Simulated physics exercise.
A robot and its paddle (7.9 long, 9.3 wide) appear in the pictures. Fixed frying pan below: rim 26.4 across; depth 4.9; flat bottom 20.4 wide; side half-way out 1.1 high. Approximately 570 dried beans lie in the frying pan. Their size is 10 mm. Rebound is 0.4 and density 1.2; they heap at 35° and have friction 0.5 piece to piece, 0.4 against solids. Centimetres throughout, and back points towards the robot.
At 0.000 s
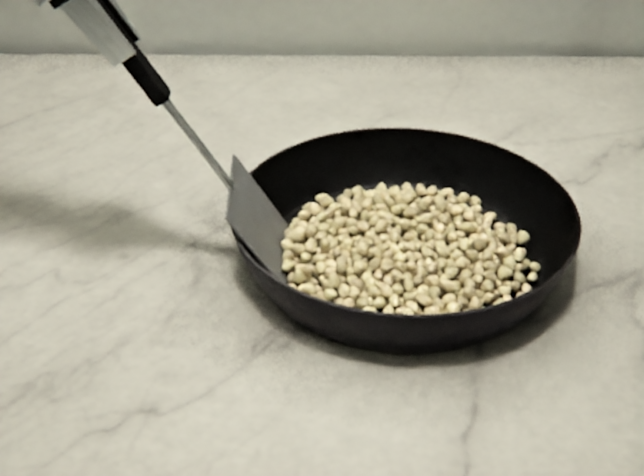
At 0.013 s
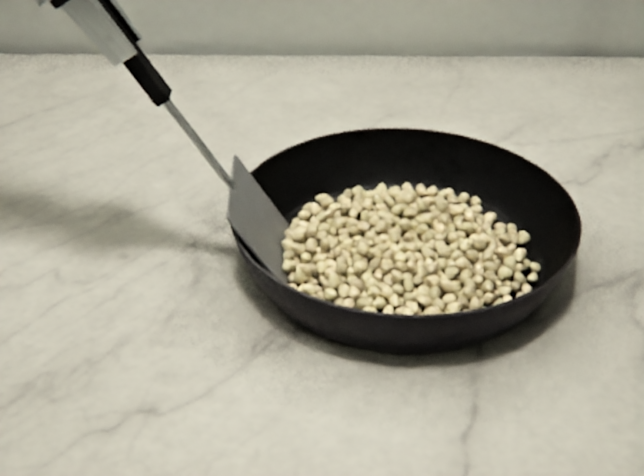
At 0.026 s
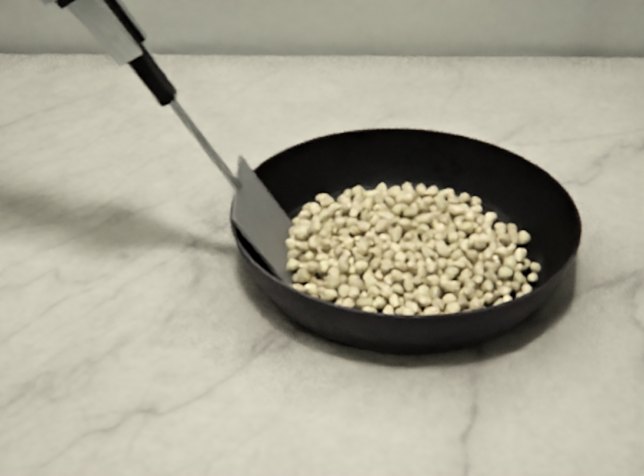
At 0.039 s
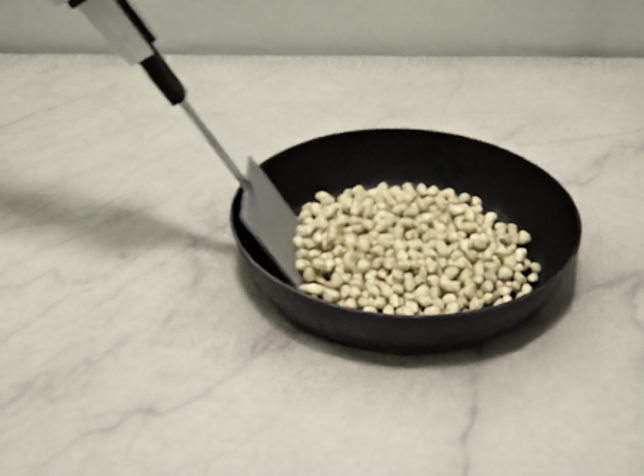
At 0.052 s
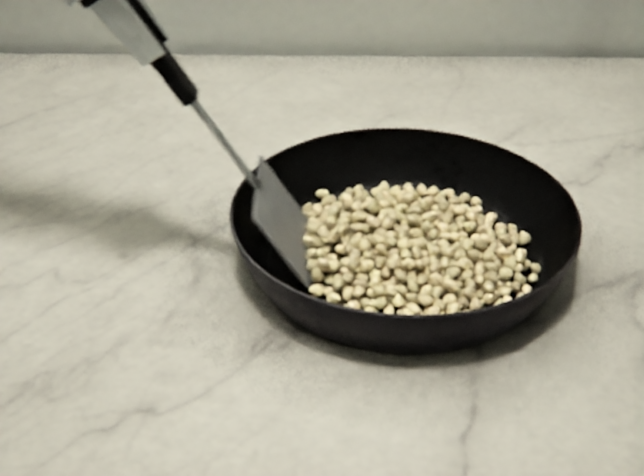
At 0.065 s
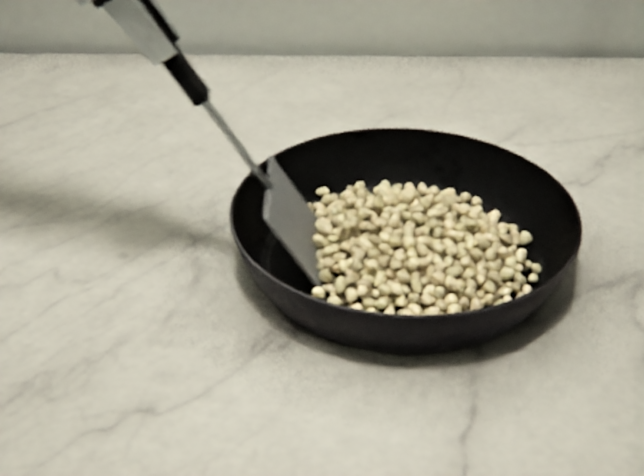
A flat metal paddle rested against a heap of pale beans in a black frying pan on a marble surface, then slid slowly a short way right, pushing the nearest beans inward.
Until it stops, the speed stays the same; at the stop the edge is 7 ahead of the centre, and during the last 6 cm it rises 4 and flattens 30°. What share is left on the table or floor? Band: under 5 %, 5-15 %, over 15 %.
Under 5 %.
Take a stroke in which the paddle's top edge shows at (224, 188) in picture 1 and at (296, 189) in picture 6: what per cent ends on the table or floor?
Around 15 per cent finishes there.
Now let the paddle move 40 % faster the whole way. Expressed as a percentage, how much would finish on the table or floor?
Around 5 per cent would finish on the table or floor.
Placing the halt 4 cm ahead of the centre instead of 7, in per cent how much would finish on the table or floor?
Then the share is near 0 in a hundred.
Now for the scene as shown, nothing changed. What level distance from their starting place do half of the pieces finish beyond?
Near 4 cm, measured level.
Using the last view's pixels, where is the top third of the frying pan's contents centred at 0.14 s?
The top third sits at roughly (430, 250).
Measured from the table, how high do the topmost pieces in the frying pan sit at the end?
Near 5.5 centimetres high.
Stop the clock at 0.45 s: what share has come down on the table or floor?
0 %.
By 0.14 s, sloping 58°, highest piece 4 above the table; 572 in the frying pan.
By 0.22 s, sloping 46°, highest piece 5 above the table; 572 in the frying pan.
By 0.45 s, sloping 28°, highest piece 6 above the table; 568 in the frying pan, 4 on the table or floor.
By 1.50 s, sloping 28°, highest piece 5 above the table; 568 in the frying pan, 4 on the table or floor.
Final count, 568 in the frying pan, 4 on the table or floor. That is 1 % on the table or floor.
